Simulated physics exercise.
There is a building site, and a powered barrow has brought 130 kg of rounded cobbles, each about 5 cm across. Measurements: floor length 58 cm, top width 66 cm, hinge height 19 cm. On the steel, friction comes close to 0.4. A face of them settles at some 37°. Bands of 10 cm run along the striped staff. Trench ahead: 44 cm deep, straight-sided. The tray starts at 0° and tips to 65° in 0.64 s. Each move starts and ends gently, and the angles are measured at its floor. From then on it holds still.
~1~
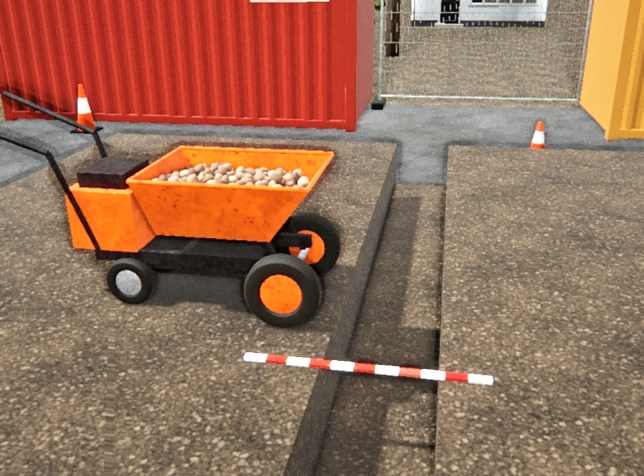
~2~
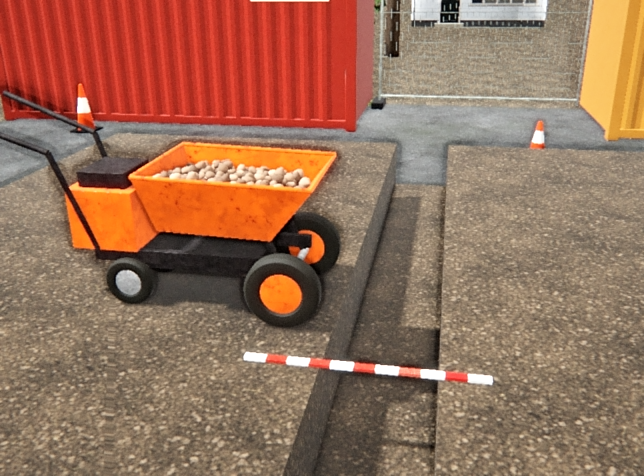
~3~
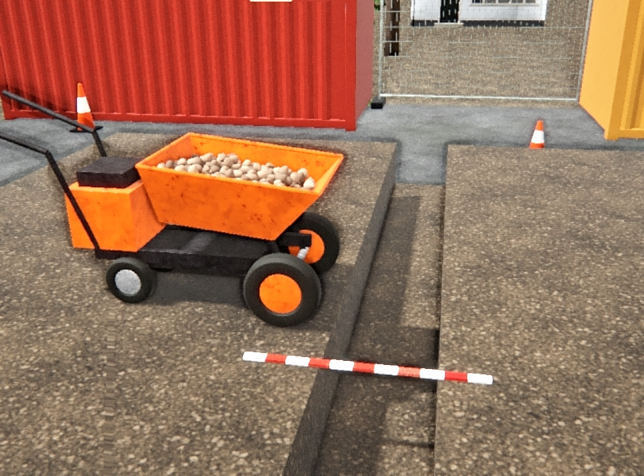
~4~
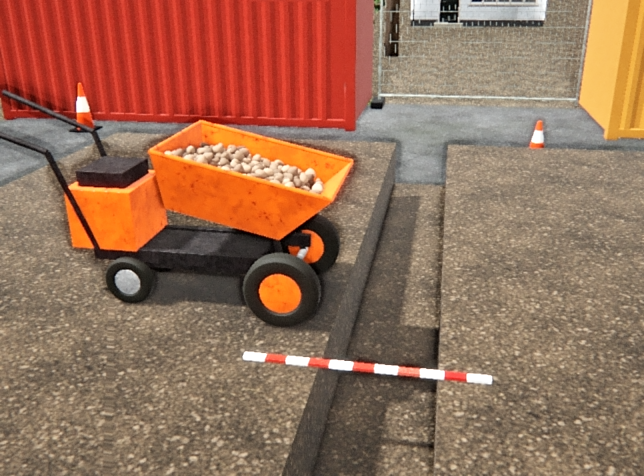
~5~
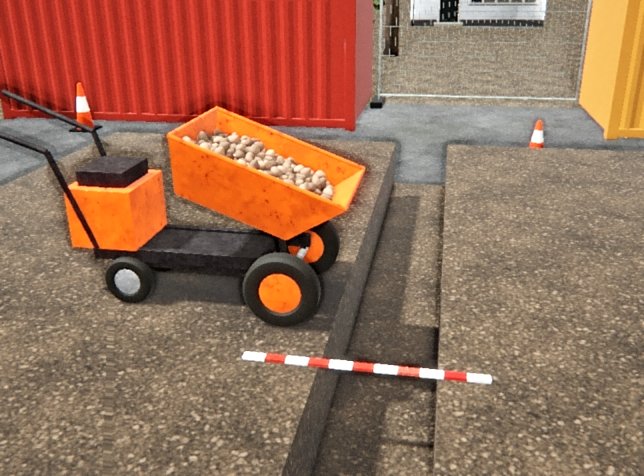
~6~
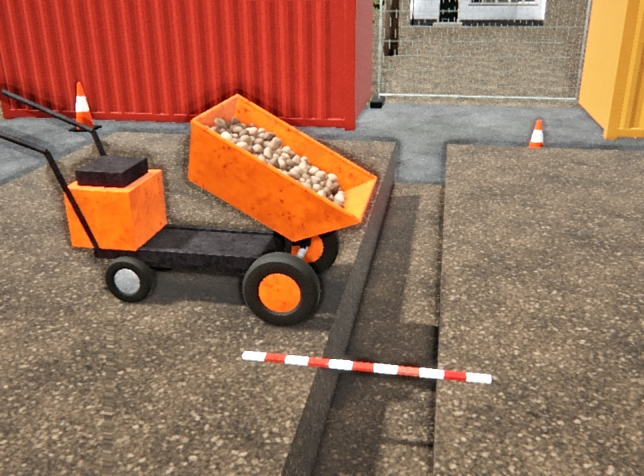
A building site of rough brown ground is seen from slightly above, with a red container at left, a yellow one at right, and mesh fencing behind. An orange barrow with black handles stands left of a straight trench, its tray full of rounded stones, near a red-and-white striped staff and two orange cones. The tray's left end rises slowly, tilting it down to the right, while the barrow stays still.
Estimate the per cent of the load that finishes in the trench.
Roughly 47 percent.
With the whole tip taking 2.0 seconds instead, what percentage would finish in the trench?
About 80%.
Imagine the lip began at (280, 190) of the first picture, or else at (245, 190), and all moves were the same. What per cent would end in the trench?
From the first spot near 70, from the second near 95 per cent.
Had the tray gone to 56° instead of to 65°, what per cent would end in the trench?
It would be close to 30 percent.
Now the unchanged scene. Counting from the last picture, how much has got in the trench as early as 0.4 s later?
15 per cent or so by then.
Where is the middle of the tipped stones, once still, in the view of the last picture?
About (453, 307).
Then, 0.2 s after the last picture the floor is at 55°, 100 % in the tray; the foremost stones are at (370, 233).
Then, 0.4 s after the last picture the floor is at 65°, 81 % in the tray, 15 % in the trench, 4 % past the trench; the foremost stones are at (459, 305).
Then, 0.8 s after the last picture the floor is at 65°, 28 % in the tray, 20 % in the trench, 51 % past the trench; the foremost stones are at (624, 341).
Then, 2.7 s after the last picture the floor is at 65°, 0 % in the tray, 47 % in the trench, 53 % past the trench; the foremost stones are past the picture's edge.
